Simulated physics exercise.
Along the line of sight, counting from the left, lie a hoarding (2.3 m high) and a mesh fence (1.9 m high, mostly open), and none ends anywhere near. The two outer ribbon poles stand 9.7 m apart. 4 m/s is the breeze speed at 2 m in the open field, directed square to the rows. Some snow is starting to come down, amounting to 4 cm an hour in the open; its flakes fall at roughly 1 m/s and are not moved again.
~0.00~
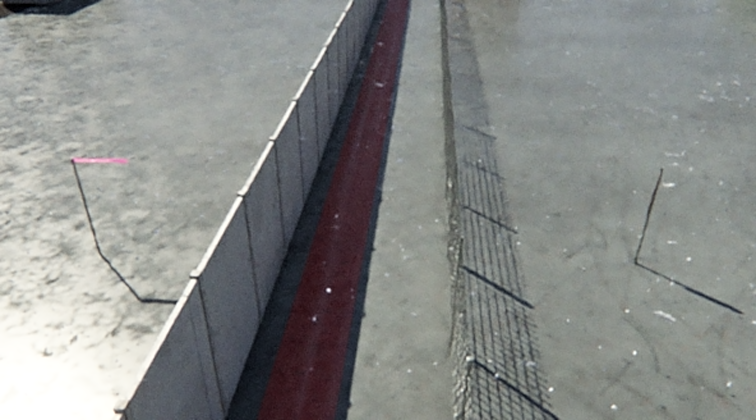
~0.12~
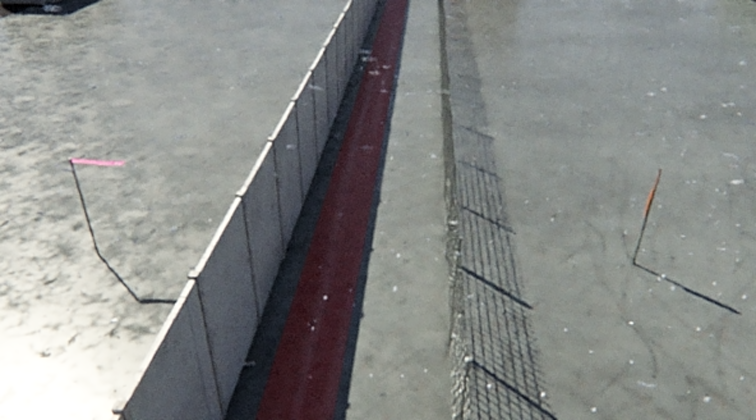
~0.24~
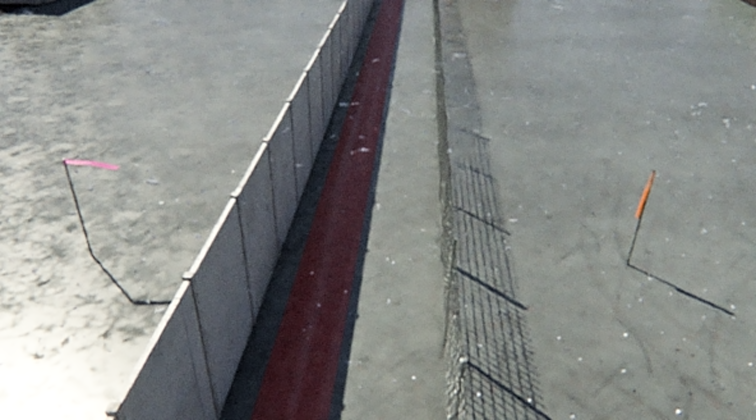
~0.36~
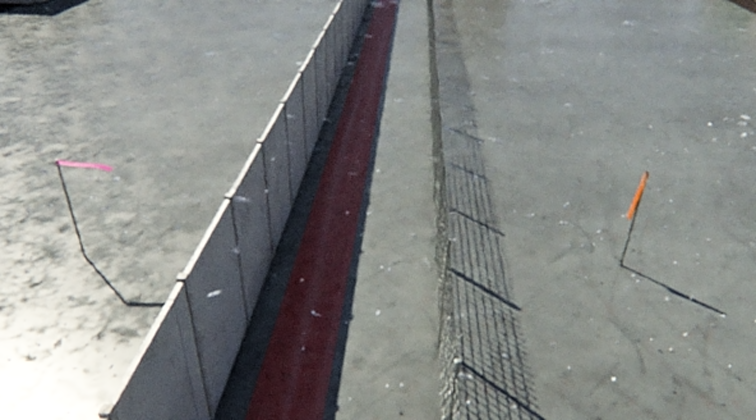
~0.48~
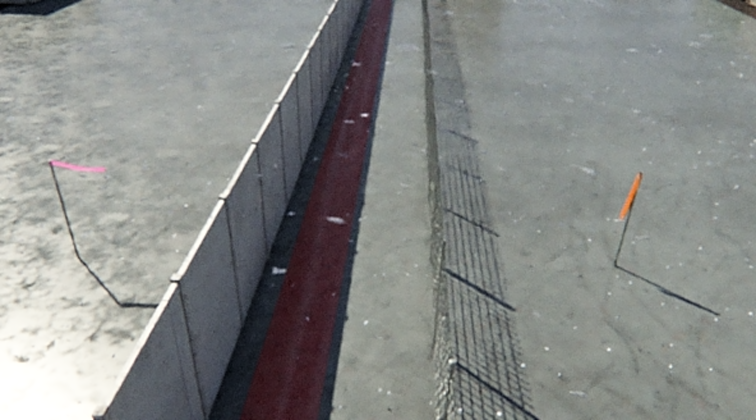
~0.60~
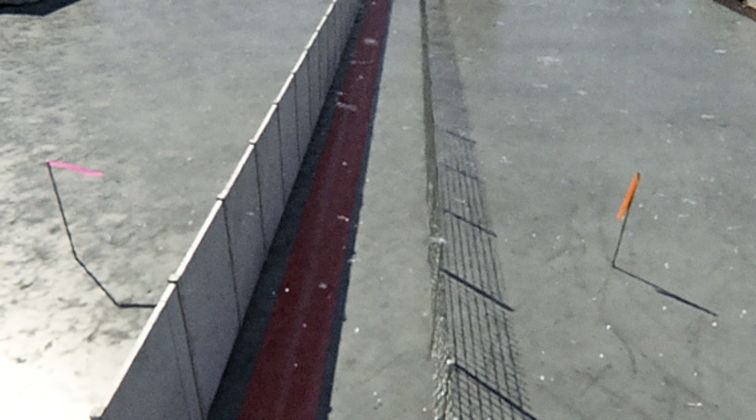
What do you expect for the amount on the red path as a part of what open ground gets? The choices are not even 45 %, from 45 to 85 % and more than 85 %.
I'd say that strip ends up with from 45 to 85 % of what the open ground gets.
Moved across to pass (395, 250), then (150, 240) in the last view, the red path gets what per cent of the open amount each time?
Try 1: Near 90 %; try 2: Near 110 %.
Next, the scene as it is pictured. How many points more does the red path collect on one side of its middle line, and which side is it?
Rightward half gets more, roughly 10 points.
In 10 minutes the red path collects 5 mm against 7 mm in the open.
In 30 minutes the red path collects 14 mm against 20 mm in the open.
In 60 minutes the red path collects 27 mm against 40 mm in the open, so the red path has 68 % of the open amount; the left half of it has 64 %, the right half 72 %.
